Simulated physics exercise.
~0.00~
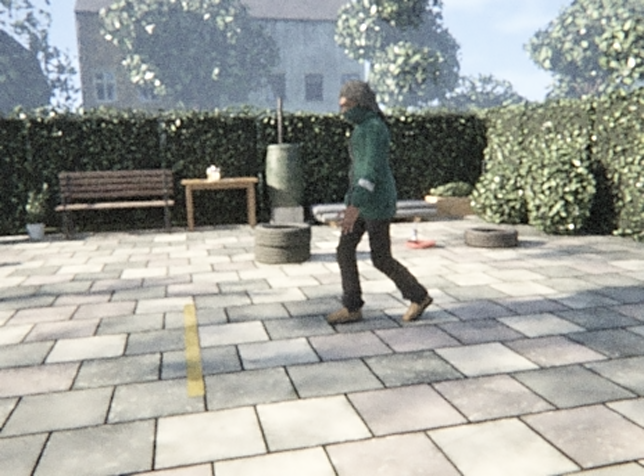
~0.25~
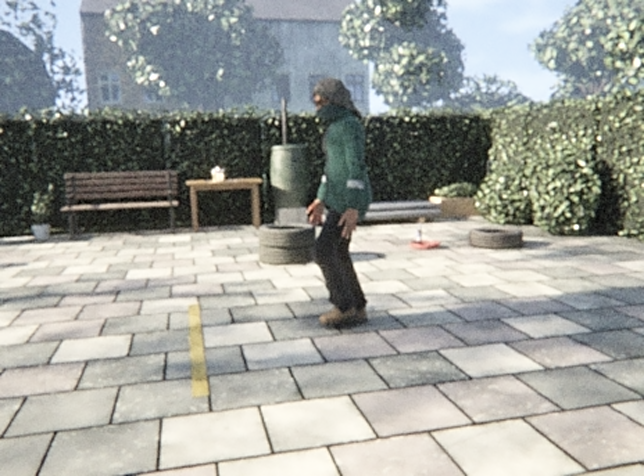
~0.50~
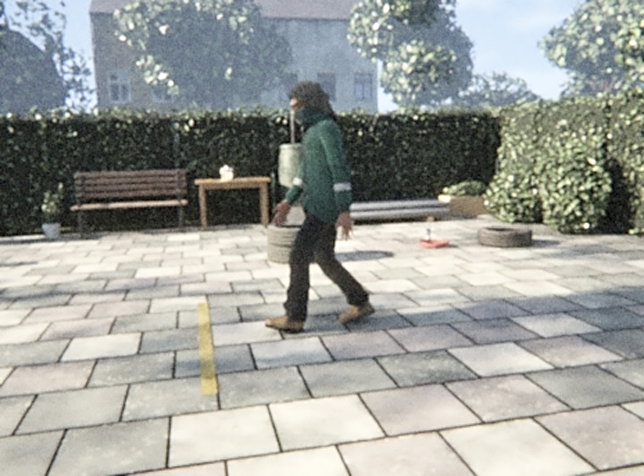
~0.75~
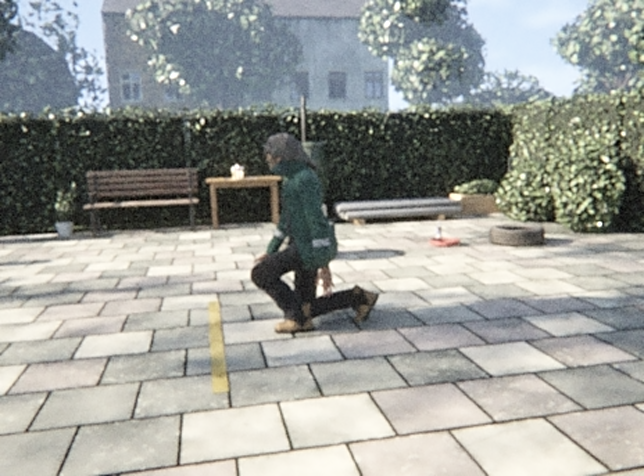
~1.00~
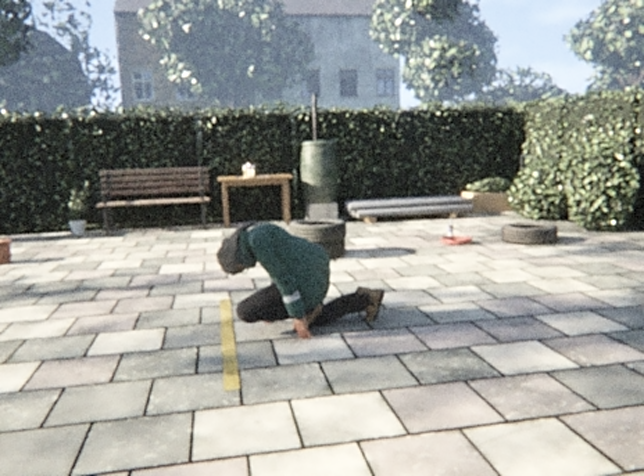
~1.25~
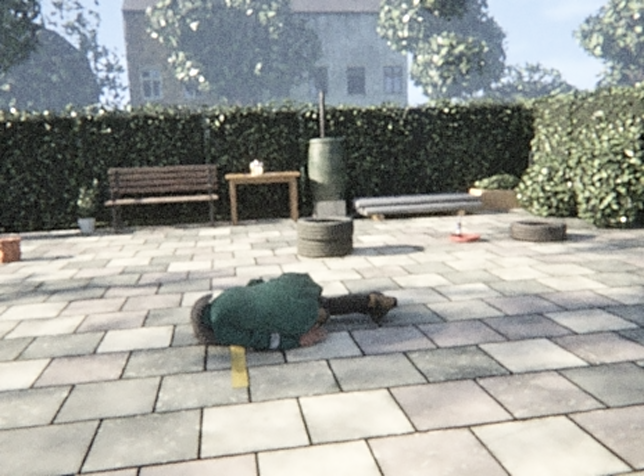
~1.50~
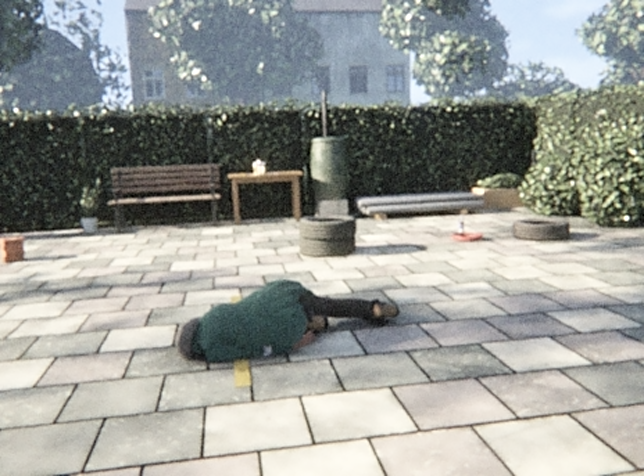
The footage shows a person in a green jacket walking left across a paved yard toward a yellow strip, then sinking to their knees, folding forward and collapsing onto the ground, ending up lying with their head past the strip and their hips short of it.
